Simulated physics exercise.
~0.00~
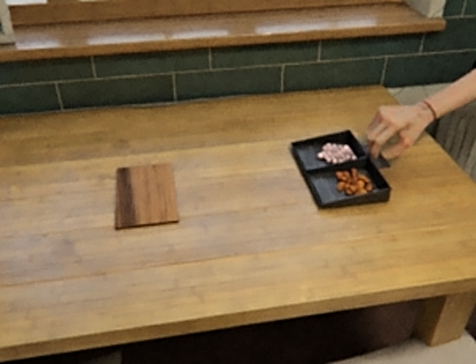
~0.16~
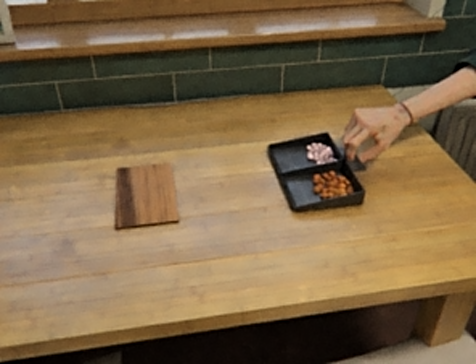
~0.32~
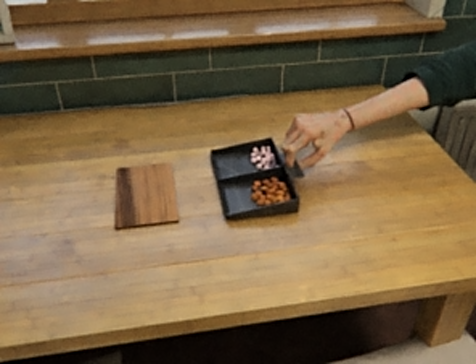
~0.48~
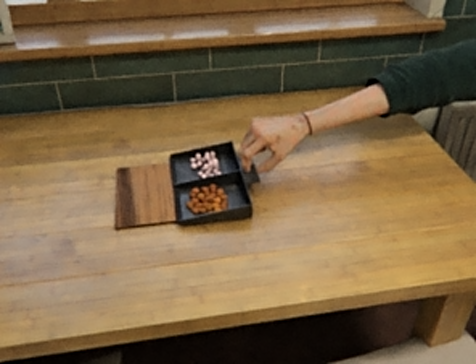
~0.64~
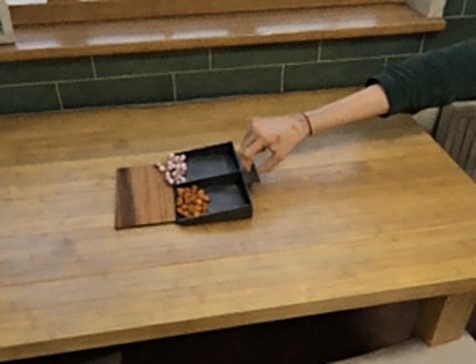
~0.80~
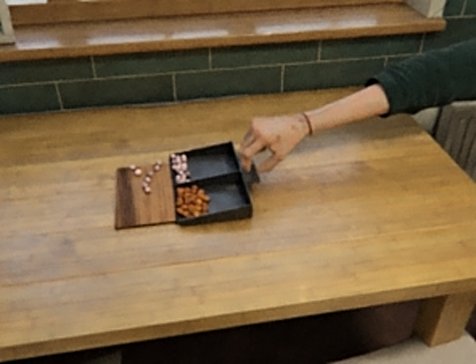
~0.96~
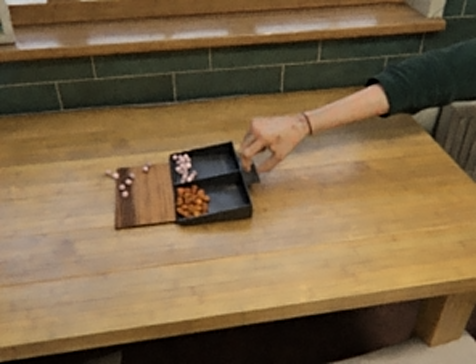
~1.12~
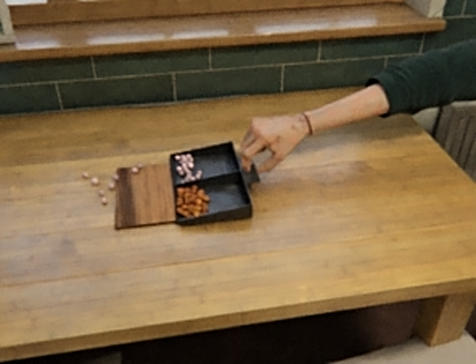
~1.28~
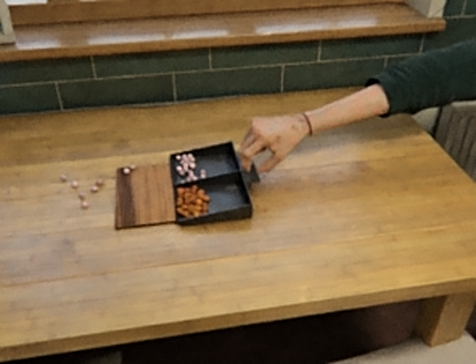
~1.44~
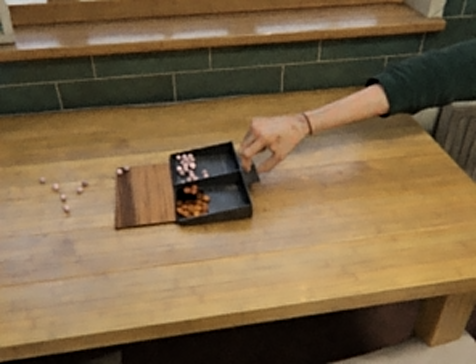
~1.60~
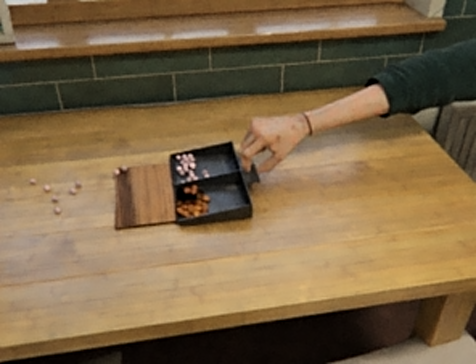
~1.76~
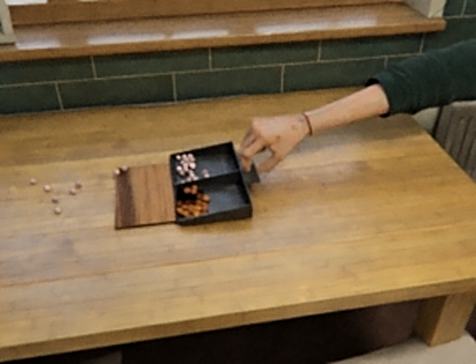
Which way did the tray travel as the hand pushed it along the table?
The tray travelled to the left, towards the flat board.
